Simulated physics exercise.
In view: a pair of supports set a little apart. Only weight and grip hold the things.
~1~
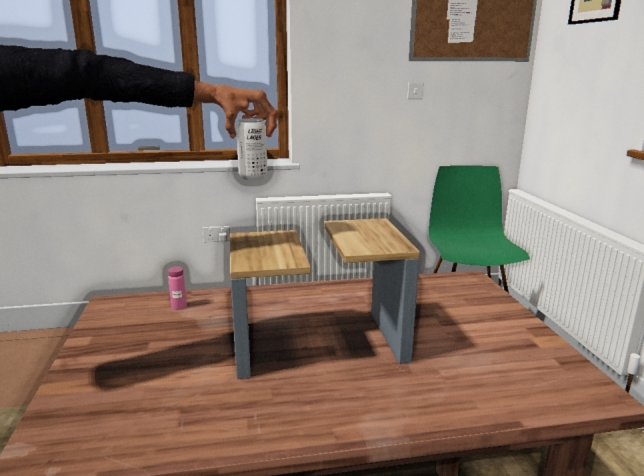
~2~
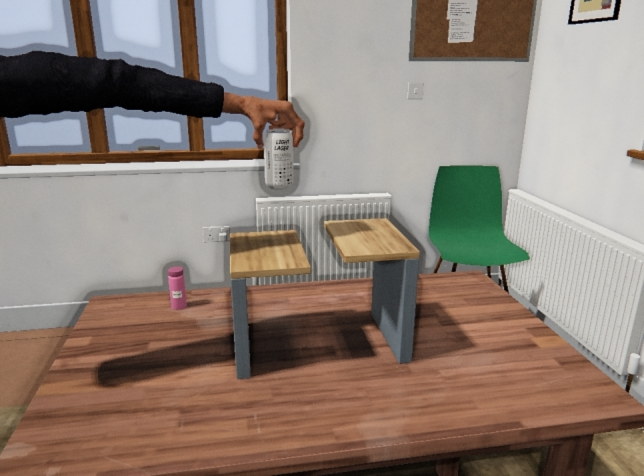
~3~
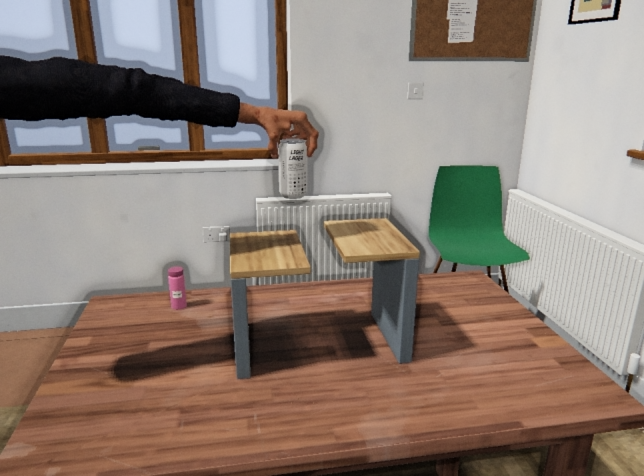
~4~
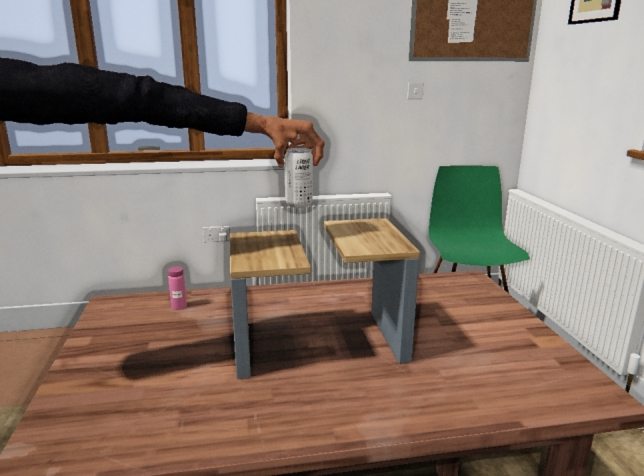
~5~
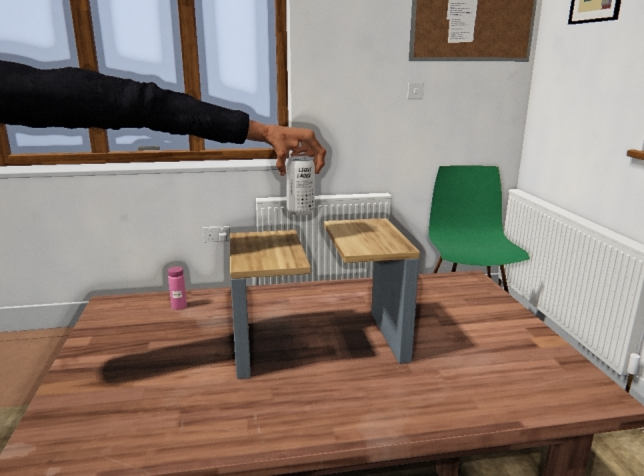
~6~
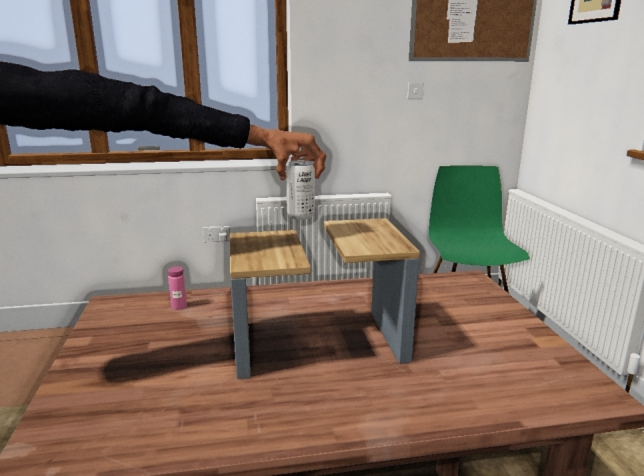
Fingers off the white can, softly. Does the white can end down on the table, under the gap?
As it turns out, it lodges.
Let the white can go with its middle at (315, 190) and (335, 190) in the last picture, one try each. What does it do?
First try: It goes down the gap; second try: It stays on top.
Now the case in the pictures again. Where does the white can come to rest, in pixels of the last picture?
Around (301, 221).
Then, 0.20 s on from there, white can shifted about its own width near (301, 212).
Then, 0.30 s on from there, white can shifted about its own width near (301, 221).
In the end, moved from the start, white can; pink shaker unmoved. At the end, from the last picture's camera, white can near (301, 221). The can stays on top.
